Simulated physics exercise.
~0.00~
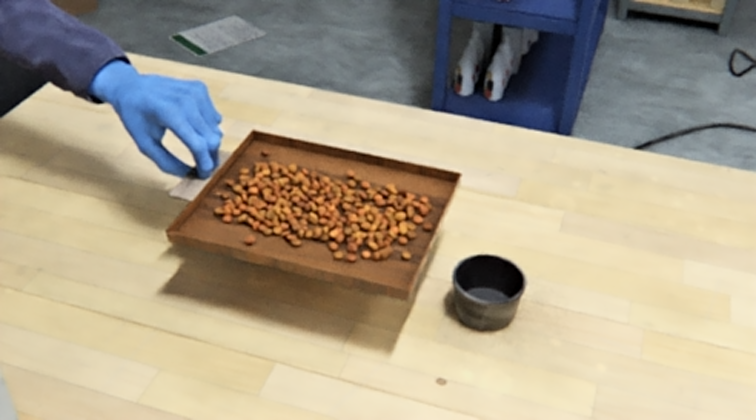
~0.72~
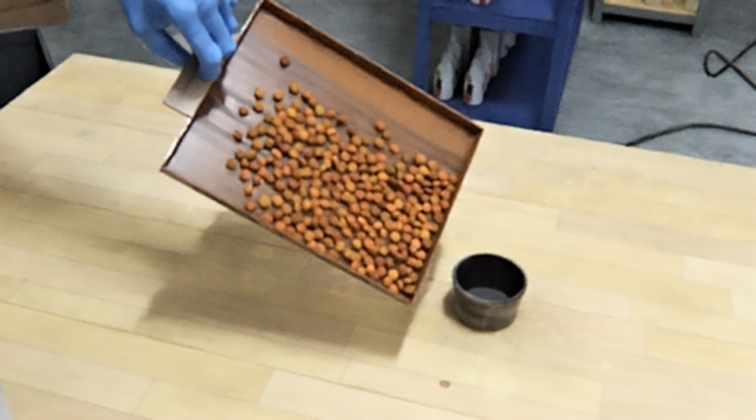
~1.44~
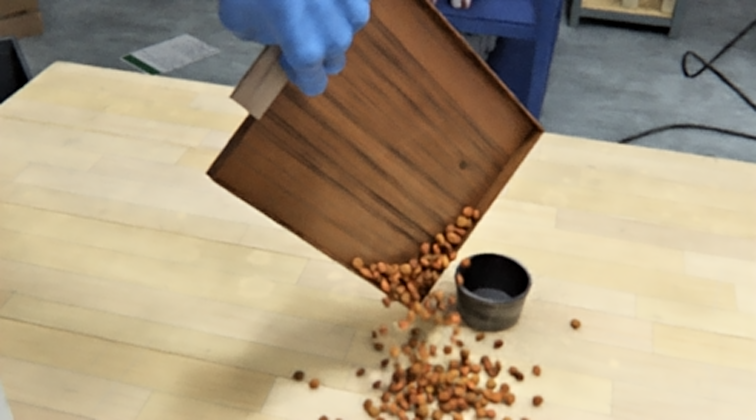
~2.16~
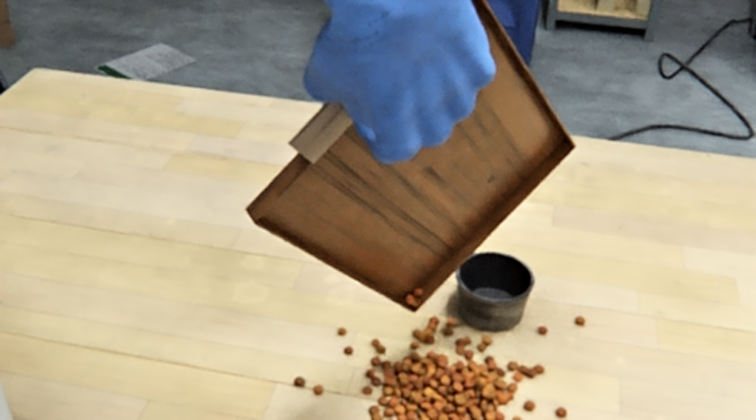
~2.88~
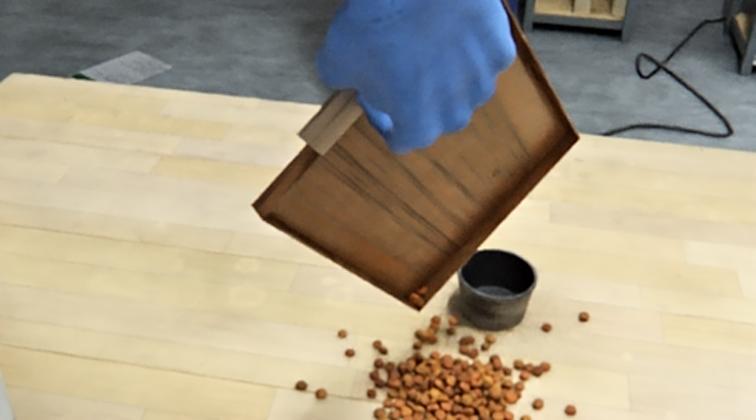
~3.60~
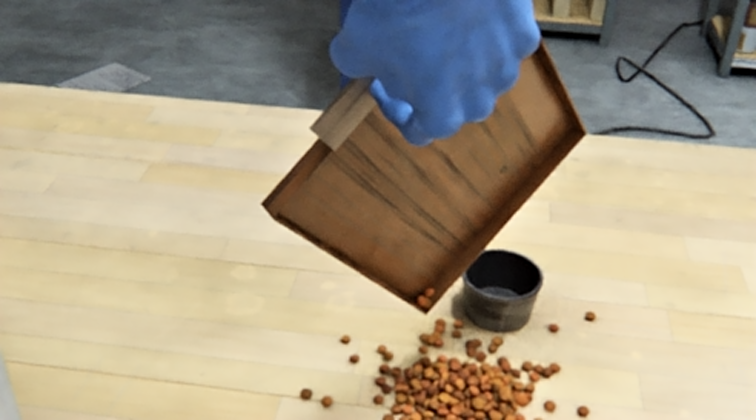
We see a blue-gloved hand lift and steeply tilt a wooden tray of brown kibble above a light wooden table, spilling the pieces in front of a small dark dish. They miss the dish and settle in a scattered pile while the hand holds the nearly empty tray tilted.
